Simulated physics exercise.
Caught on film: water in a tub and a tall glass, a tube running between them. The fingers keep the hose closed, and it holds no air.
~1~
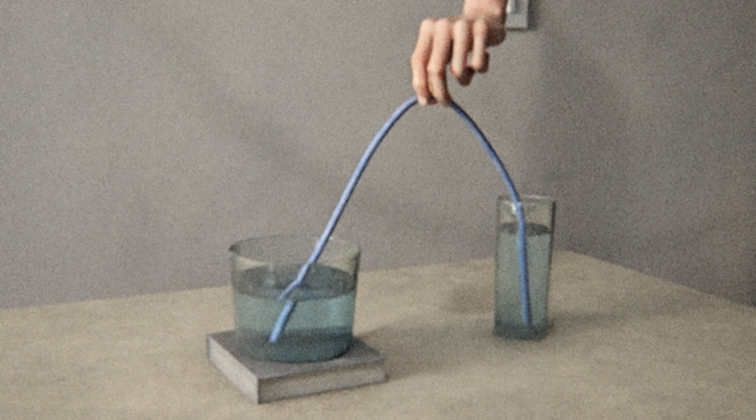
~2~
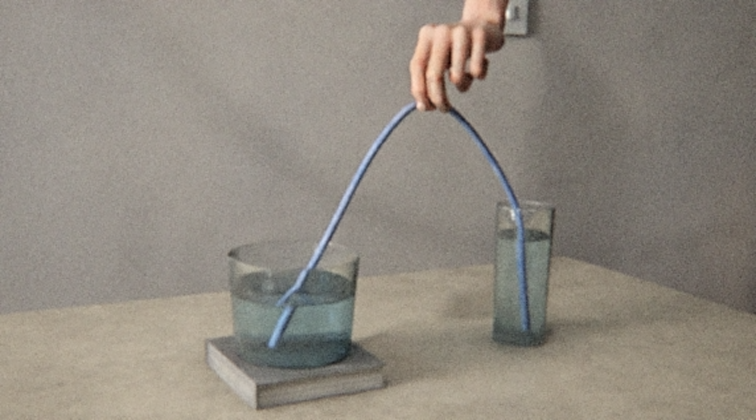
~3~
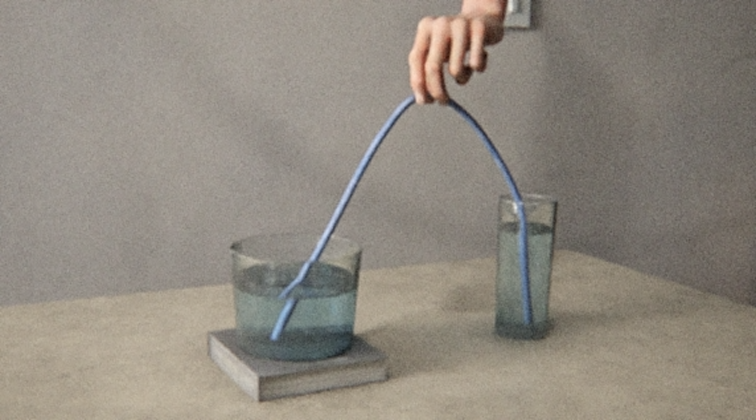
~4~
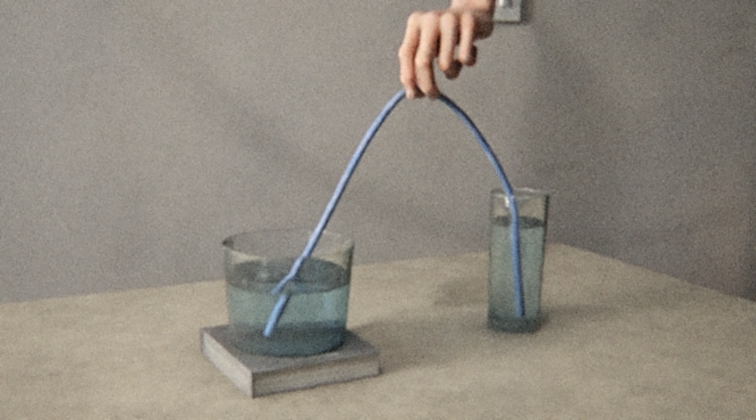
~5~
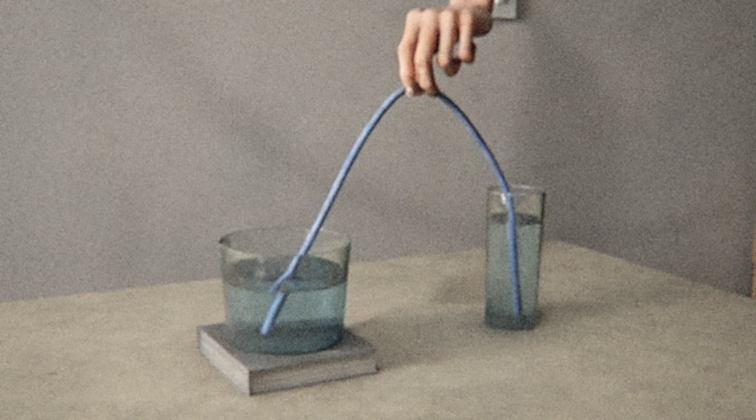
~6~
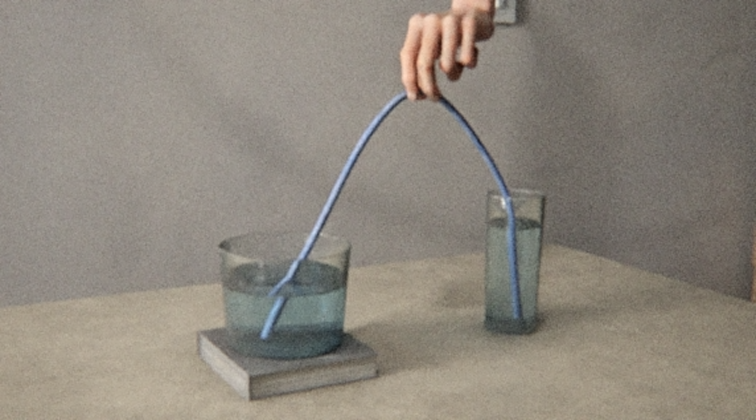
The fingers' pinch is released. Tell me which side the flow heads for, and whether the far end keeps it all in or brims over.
Water goes: The left side; receiving: Keeps it all in.
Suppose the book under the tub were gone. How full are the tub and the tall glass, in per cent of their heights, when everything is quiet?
Levels: First 75 %, second 45 %.
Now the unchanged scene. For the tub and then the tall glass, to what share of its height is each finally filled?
First 70 %, second 60 %.
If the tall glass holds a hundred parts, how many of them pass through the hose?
Result: Approximately 25 per cent.
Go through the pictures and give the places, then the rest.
In the first picture, the hose is pinched; tub (295, 296) about two thirds full, up on the book; tall glass (523, 264) about three quarters full, on the top itself.
The second picture shows nothing flows; tub about two thirds full, surface at (294, 290); tall glass about three quarters full, surface at (524, 237).
The third picture shows fingers on the hose; tub (296, 294) about two thirds full; tall glass (524, 264) about three quarters full.
The fourth picture shows still shut; tub about two thirds full, surface at (288, 279); tall glass about three quarters full, surface at (518, 224).
In the fifth picture, the hose is pinched; tub (285, 288) about two thirds full, up on the book; tall glass (513, 255) about three quarters full, on the top itself.
The sixth picture shows nothing flows; tub about two thirds full, surface at (285, 281); tall glass about three quarters full, surface at (515, 225).
Soon after, the tub is about two thirds full; the tall glass is about two thirds full.
In the end, the tub is about two thirds full; the tall glass is about half full; the two surfaces are level.
